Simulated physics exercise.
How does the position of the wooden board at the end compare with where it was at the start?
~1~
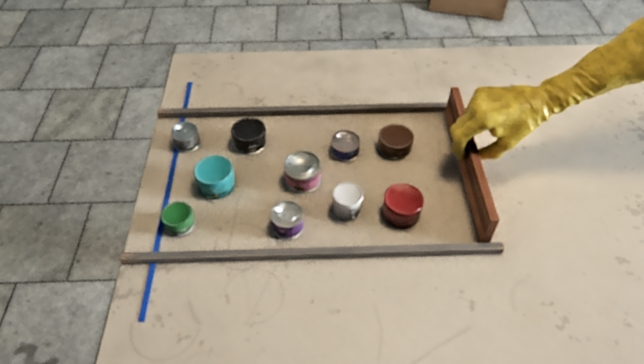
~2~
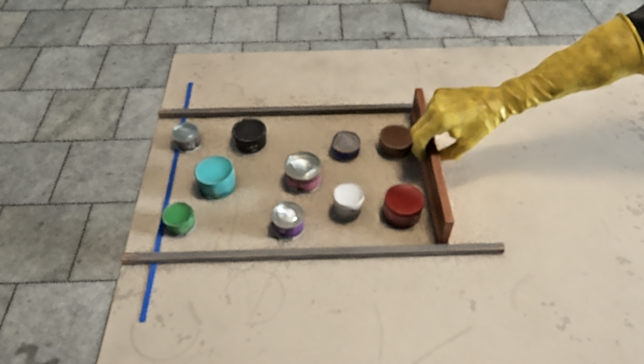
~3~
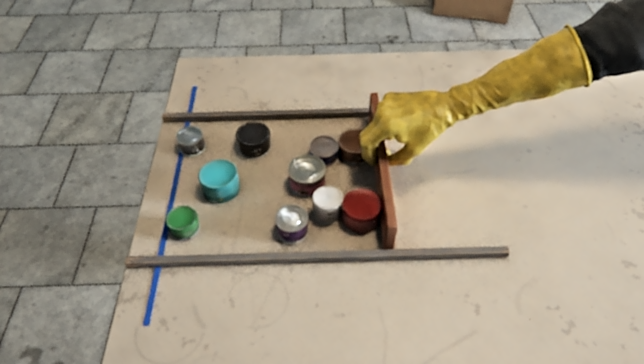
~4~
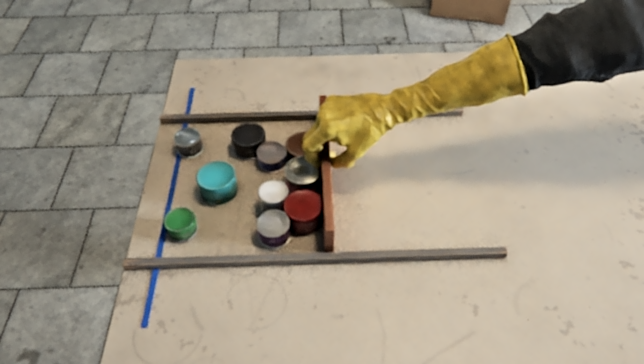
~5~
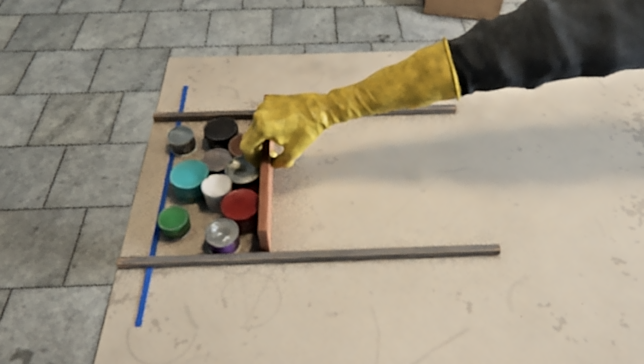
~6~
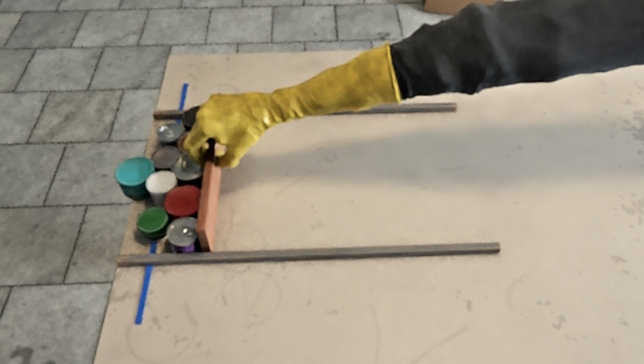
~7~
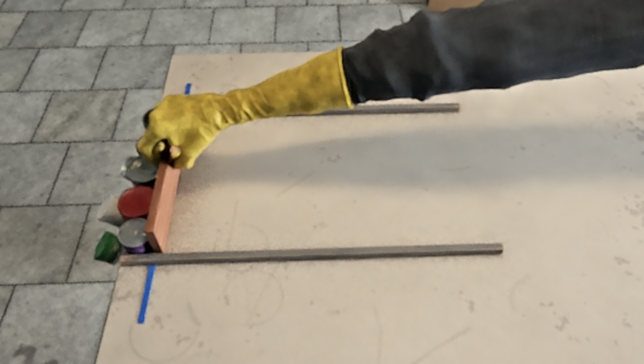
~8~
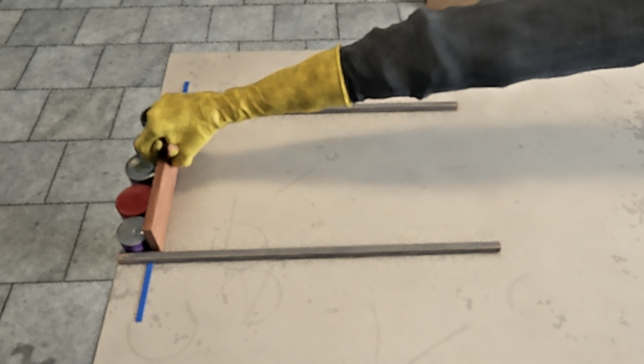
The board starts at the right end of the two rails, and by the end it is at their left end, near the blue tape and the table's edge.
